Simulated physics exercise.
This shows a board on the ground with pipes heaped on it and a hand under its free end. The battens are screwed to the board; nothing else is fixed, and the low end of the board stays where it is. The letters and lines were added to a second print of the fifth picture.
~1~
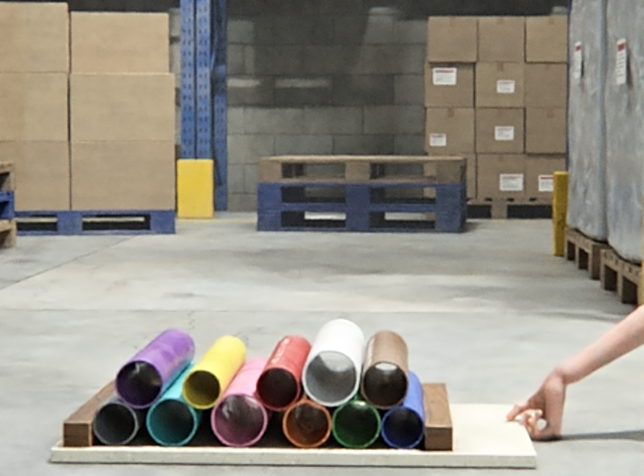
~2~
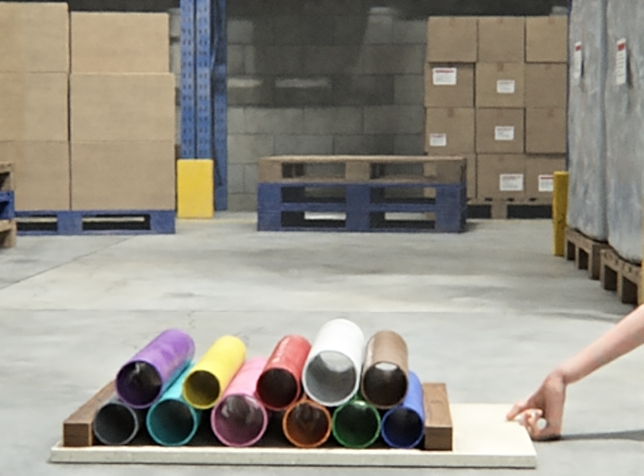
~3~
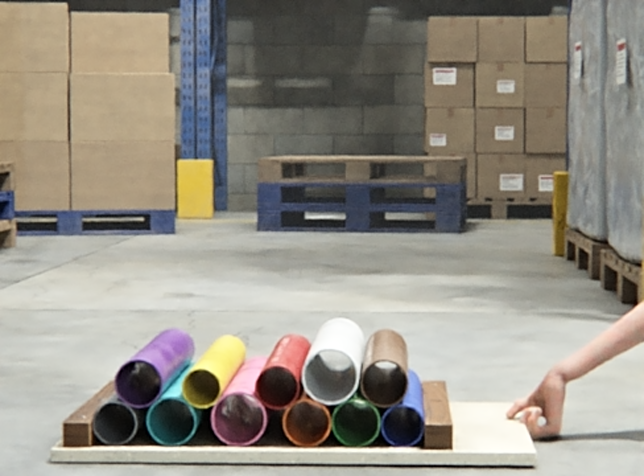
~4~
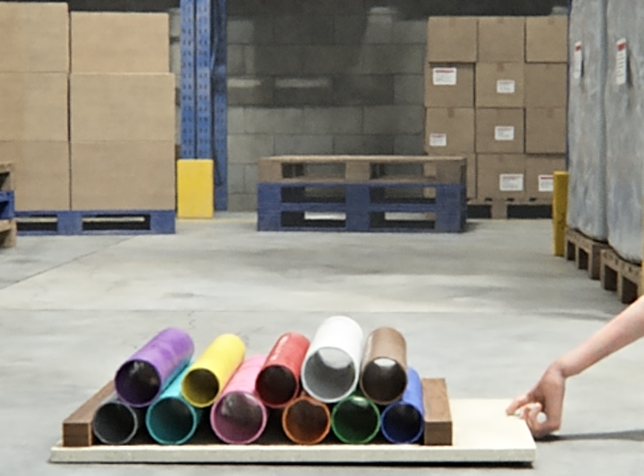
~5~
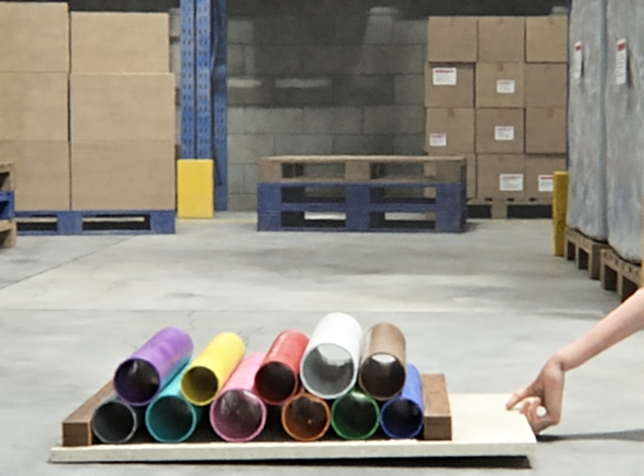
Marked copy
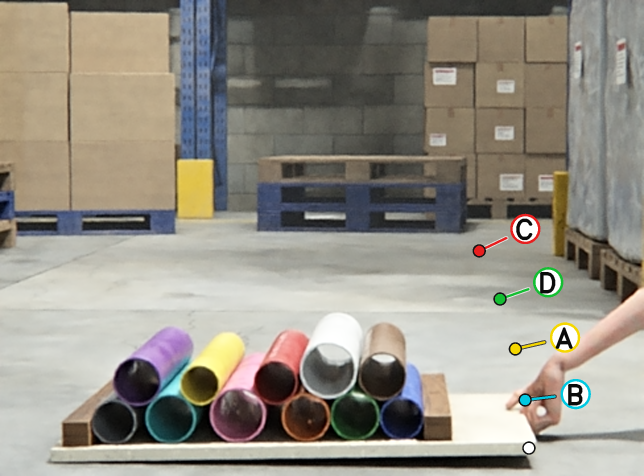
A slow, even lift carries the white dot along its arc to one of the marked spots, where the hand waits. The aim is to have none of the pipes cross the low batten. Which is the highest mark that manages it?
Lift it to D and no more.
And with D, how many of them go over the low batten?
The count is none.
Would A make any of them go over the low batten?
No, at A.
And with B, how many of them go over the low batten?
At B the number is none.
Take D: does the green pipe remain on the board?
Yes.
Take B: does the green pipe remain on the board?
Yes.
On the marked copy, A at (515, 349); B at (525, 400); C at (479, 251); D at (500, 299); the white dot at (529, 448).
Taking D. A third of the way, board at 14°.
Two thirds of the way, board at 20°.
When it is over, board at 20°, none over the low batten.
As for the rest, A none over the low batten; B none over the low batten; C one over the low batten (purple).
